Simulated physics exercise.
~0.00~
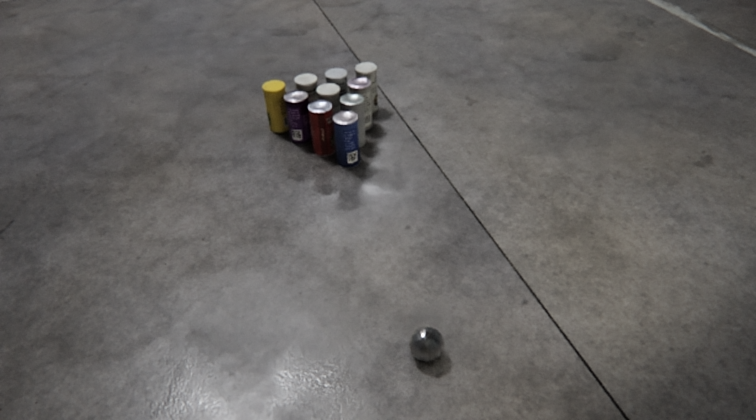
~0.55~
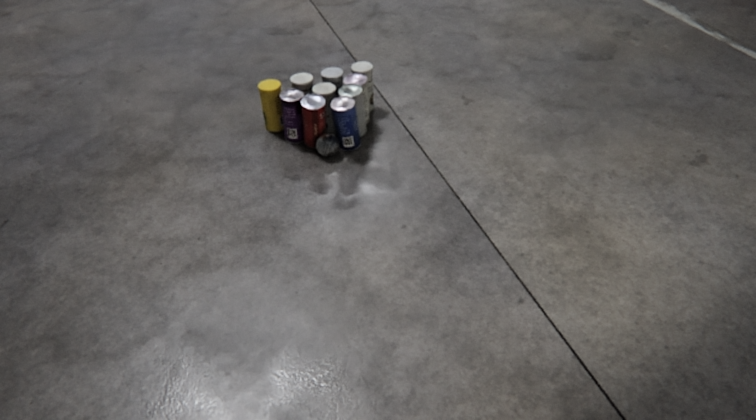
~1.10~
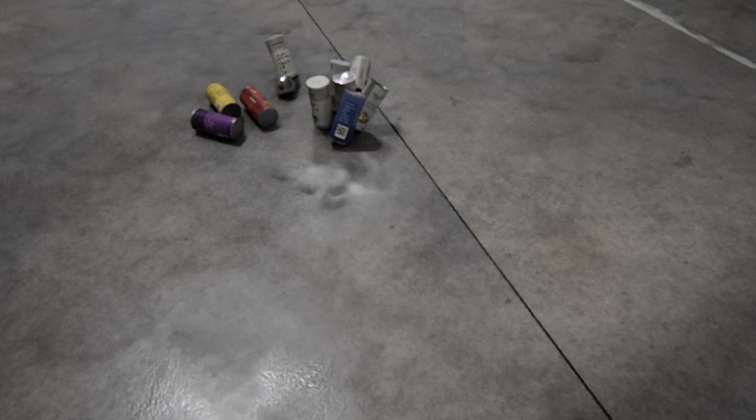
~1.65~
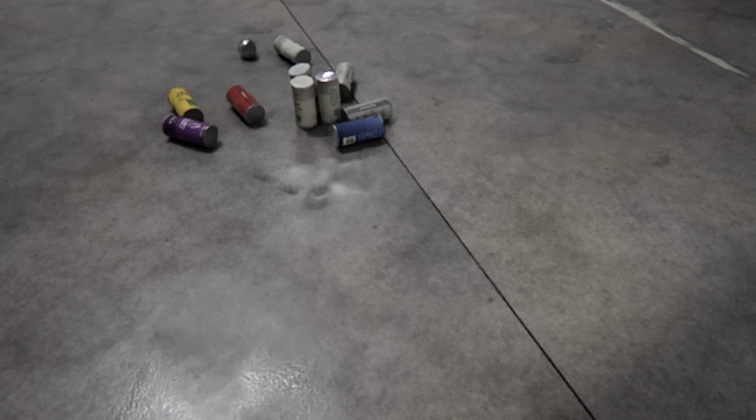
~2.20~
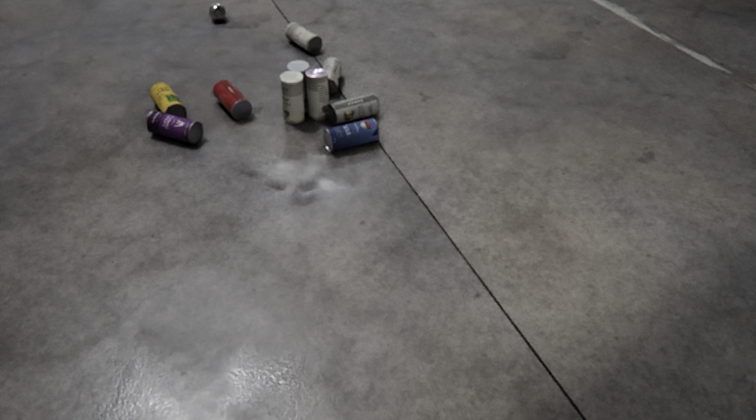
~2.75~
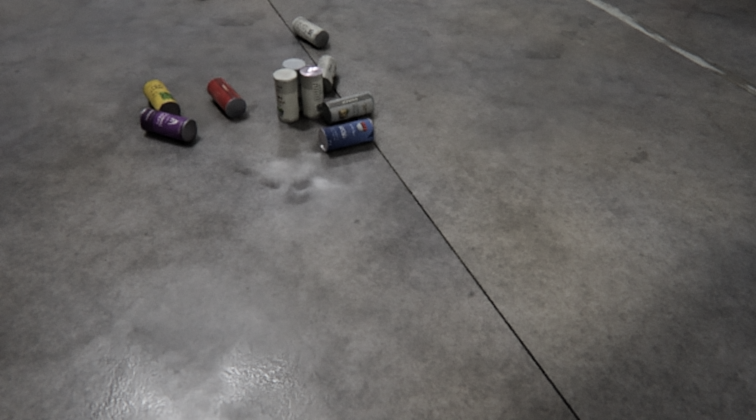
A steel ball rolls into grouped canisters, toppling most and leaving a few standing.
